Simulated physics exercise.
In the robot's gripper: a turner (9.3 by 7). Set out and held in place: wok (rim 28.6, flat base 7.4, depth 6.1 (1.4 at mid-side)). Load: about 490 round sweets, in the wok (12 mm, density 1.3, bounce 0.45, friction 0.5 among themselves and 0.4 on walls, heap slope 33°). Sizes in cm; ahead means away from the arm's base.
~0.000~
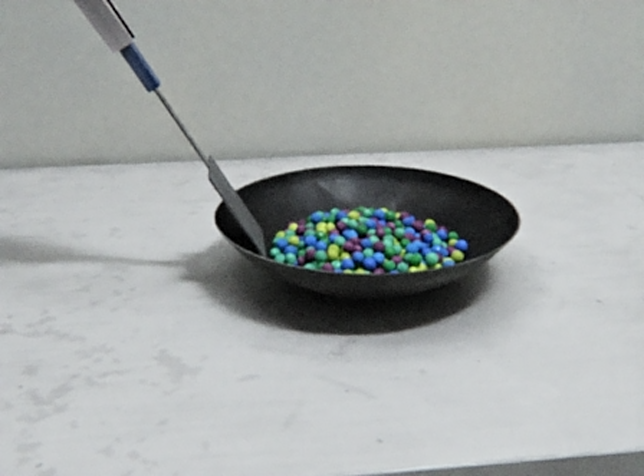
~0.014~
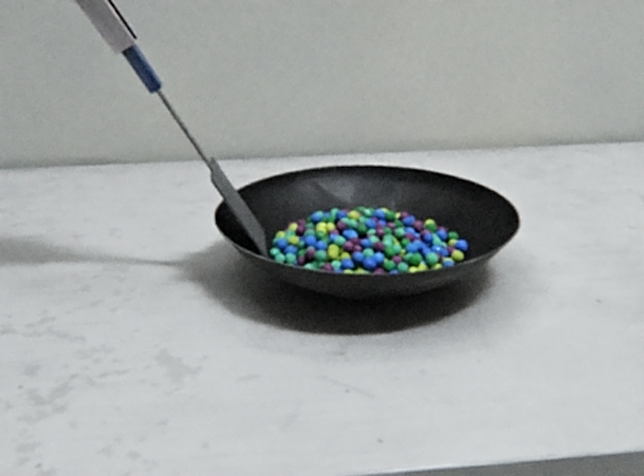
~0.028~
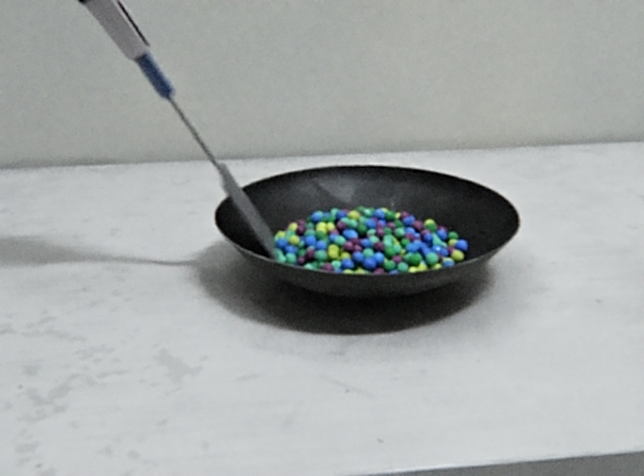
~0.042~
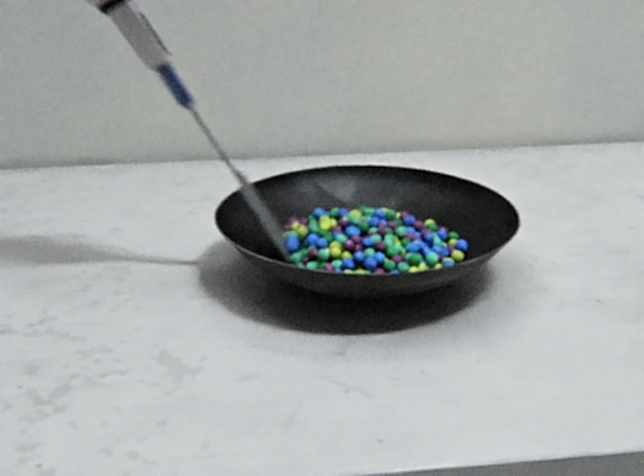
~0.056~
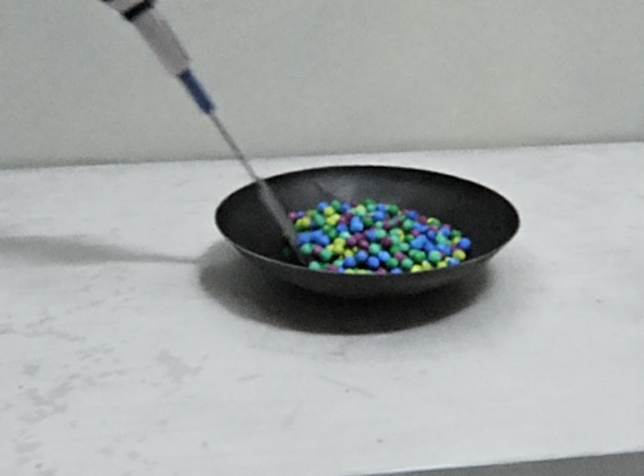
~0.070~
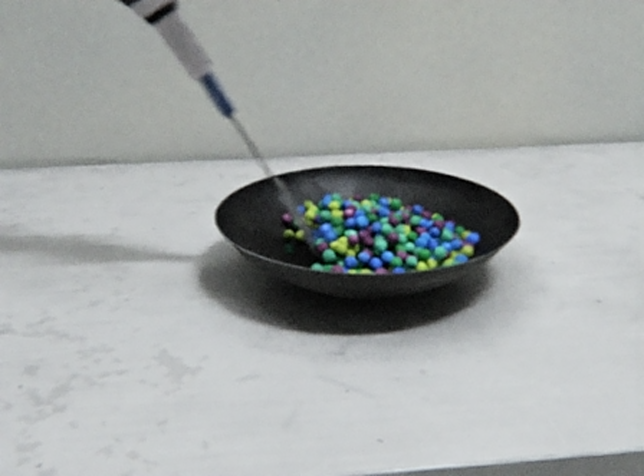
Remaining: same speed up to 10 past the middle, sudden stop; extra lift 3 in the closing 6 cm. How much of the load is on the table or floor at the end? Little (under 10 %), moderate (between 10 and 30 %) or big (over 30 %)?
A big share, over 30 %, ends on the table or floor.
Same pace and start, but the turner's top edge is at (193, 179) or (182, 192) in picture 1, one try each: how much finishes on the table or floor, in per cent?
About 35 and 40 per cent.
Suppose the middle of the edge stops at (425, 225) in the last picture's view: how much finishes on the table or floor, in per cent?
About 20 per cent.
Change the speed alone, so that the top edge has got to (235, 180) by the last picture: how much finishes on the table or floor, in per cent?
Some 15 per cent.
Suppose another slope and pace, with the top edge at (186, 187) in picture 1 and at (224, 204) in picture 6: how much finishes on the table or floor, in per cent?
Some 25 per cent.
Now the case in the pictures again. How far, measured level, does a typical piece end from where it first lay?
Some 6 cm.
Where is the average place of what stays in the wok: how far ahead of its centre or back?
About 3.0 cm ahead.
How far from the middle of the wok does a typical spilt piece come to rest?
Roughly 48 cm.
By 0.10 s, sloping 60°, highest piece 7 above the table; 486 in the wok.
By 0.14 s, sloping 60°, highest piece 9 above the table; 484 in the wok, 2 on the blade or in flight.
By 0.36 s, sloping 60°, highest piece 19 above the table; 302 in the wok, 57 on the table or floor, 127 on the blade or in flight.
By 1.41 s, sloping 60°, highest piece 5 above the table; 302 in the wok, 184 on the table or floor.
Final count, 302 in the wok, 184 on the table or floor. That is 38 % on the table or floor.
